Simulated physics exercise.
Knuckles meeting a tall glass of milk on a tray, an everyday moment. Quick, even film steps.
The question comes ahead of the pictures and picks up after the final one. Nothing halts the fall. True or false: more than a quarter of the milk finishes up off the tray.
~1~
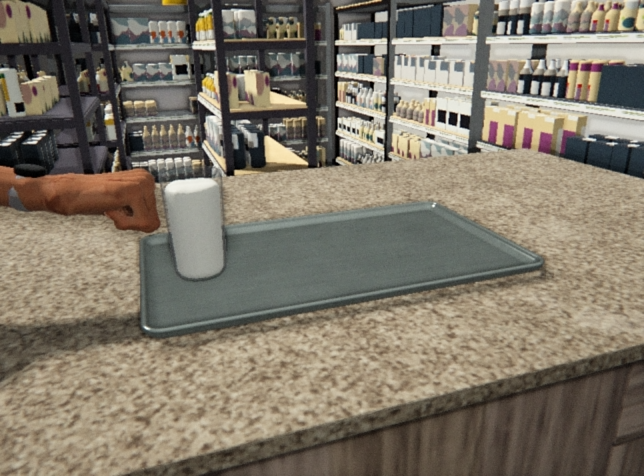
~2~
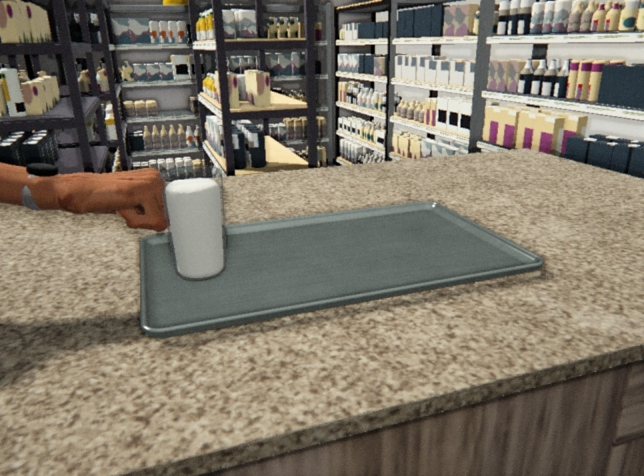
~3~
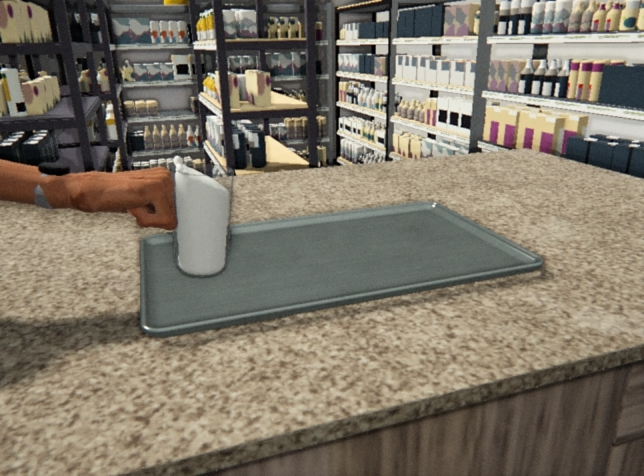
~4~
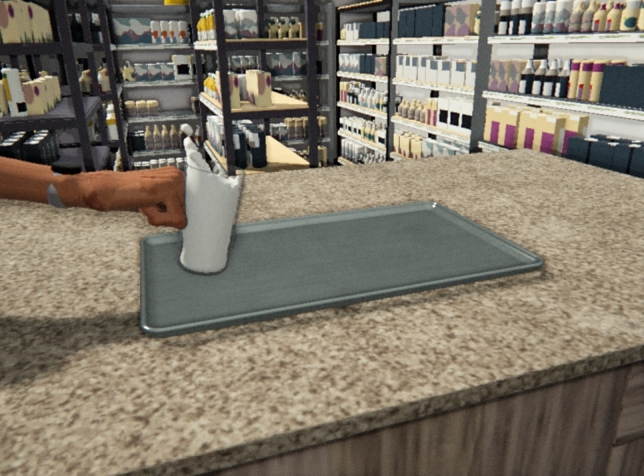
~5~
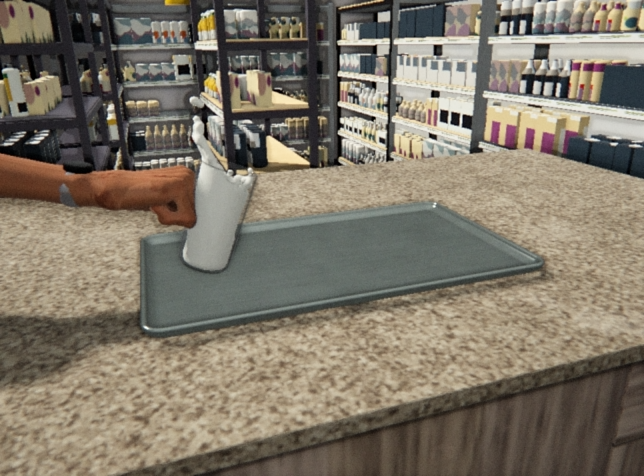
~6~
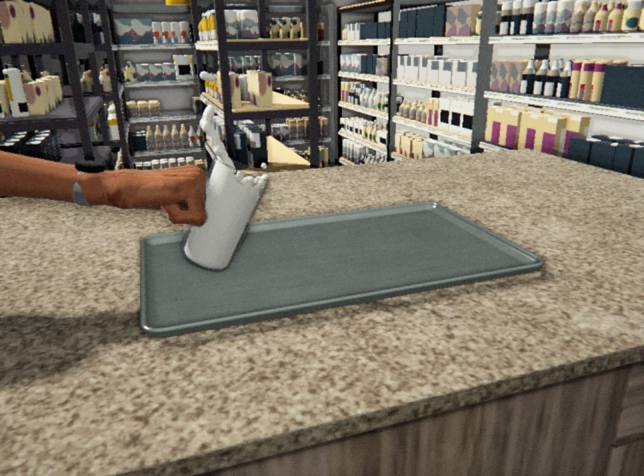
True.
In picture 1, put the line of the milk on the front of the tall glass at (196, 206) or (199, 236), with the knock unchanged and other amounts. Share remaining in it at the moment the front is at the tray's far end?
I'd put it at around 45 percent the first time and around 45 percent the second.
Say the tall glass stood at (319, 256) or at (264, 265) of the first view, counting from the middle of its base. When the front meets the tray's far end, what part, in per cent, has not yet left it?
60 % and 55 %.
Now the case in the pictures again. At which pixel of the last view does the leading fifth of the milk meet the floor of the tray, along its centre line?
I'd mark it somewhere close to pixel (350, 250).
A moment on, the tall glass lies on its side and 88 per cent is in the glass, 0 on the tray and 12 above or beyond its rim.
Next, the tall glass lies on its side and 44 per cent is in the glass, 40 on the tray and 15 above or beyond its rim.
Then the tall glass lies on its side and 26 per cent is in the glass, 57 on the tray and 18 above or beyond its rim.
Later the tall glass lies on its side and 14 per cent is in the glass, 41 on the tray and 45 above or beyond its rim.
In the end 53 per cent is held by tray and glass, 47 is off the tray.
